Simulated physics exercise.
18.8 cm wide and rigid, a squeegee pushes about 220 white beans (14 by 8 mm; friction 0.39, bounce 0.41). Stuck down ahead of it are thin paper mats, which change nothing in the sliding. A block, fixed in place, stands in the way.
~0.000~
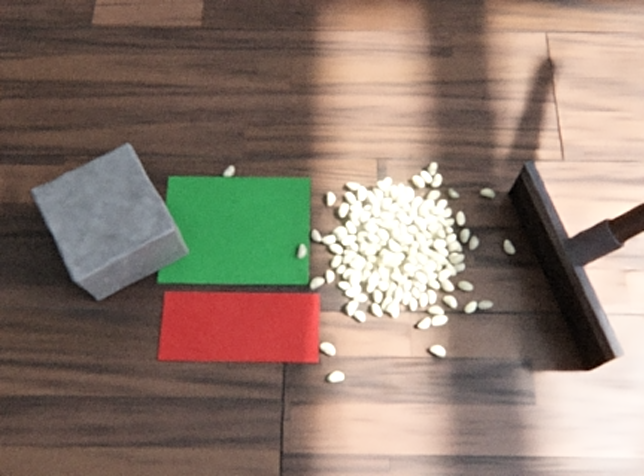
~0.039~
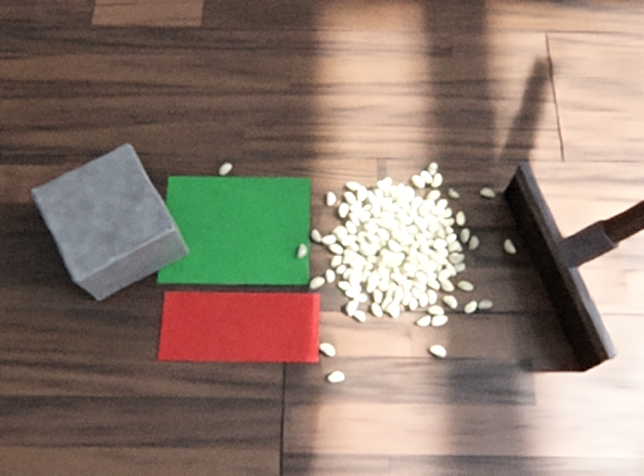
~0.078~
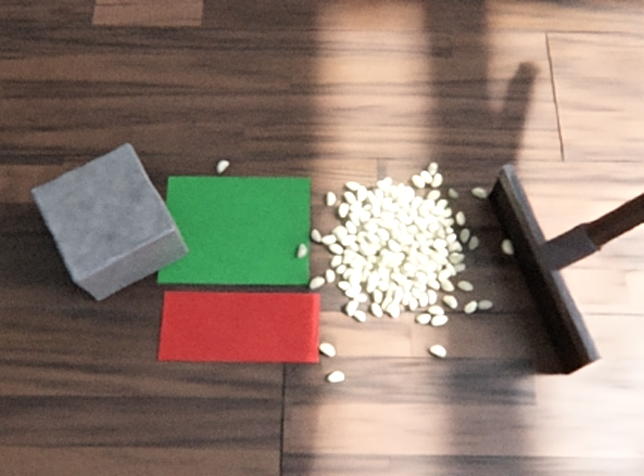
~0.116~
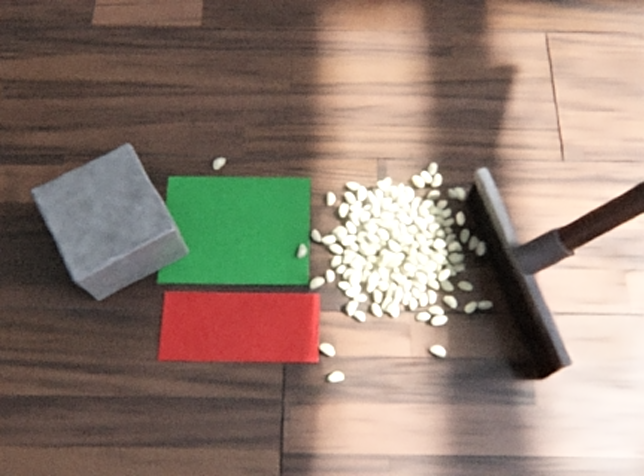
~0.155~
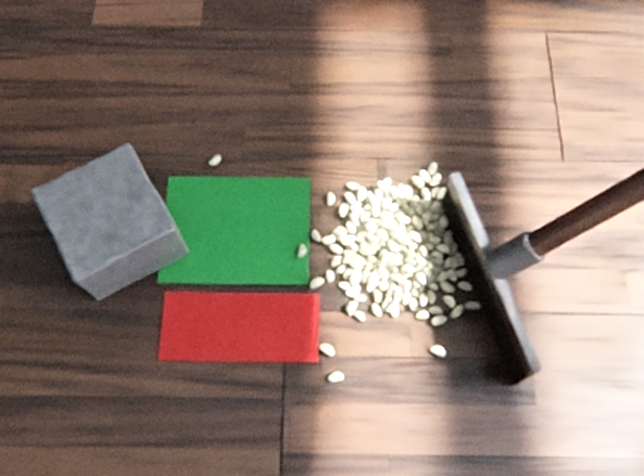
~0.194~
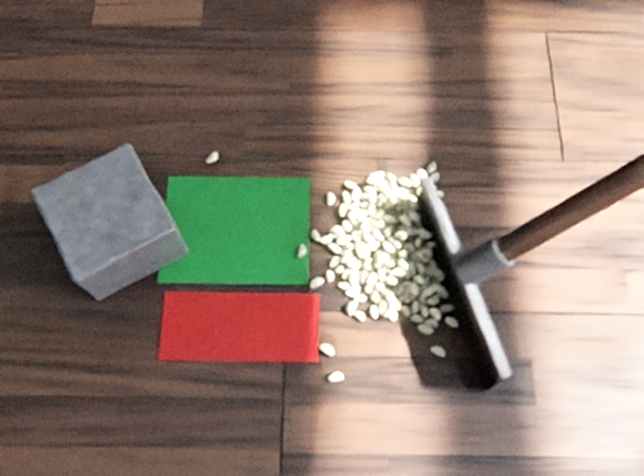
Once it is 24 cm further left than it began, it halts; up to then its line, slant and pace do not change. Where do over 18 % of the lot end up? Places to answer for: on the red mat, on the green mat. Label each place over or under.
For red mat: Over. For green mat: Over.
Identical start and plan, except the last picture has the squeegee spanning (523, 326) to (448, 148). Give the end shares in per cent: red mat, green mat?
At rest the red mat holds 10 % and the green mat holds 55 %.
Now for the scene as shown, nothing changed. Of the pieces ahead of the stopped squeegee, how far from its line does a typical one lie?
Some 6 cm.
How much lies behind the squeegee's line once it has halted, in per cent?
Roughly 20 per cent.
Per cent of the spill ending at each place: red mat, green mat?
Result: Red mat = 25; green mat = 35.
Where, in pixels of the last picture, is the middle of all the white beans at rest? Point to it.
(233, 281).
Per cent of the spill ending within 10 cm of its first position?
Roughly 15 %.
After 0.36 s, squeegee 21 cm from its start, spill 21 cm wide; red mat 20 %, green mat 40 %, off the mats 40 %.
After 0.52 s, squeegee 24 cm from its start, spill 25 cm wide; red mat 30 %, green mat 35 %, off the mats 30 %.
Then, at 0.66 s, squeegee 24 cm from its start, spill 27 cm wide; red mat 25 %, green mat 35 %, off the mats 35 %.
In the end, at 1.9 s, red mat 25 %, green mat 35 %, off the mats 40 %.
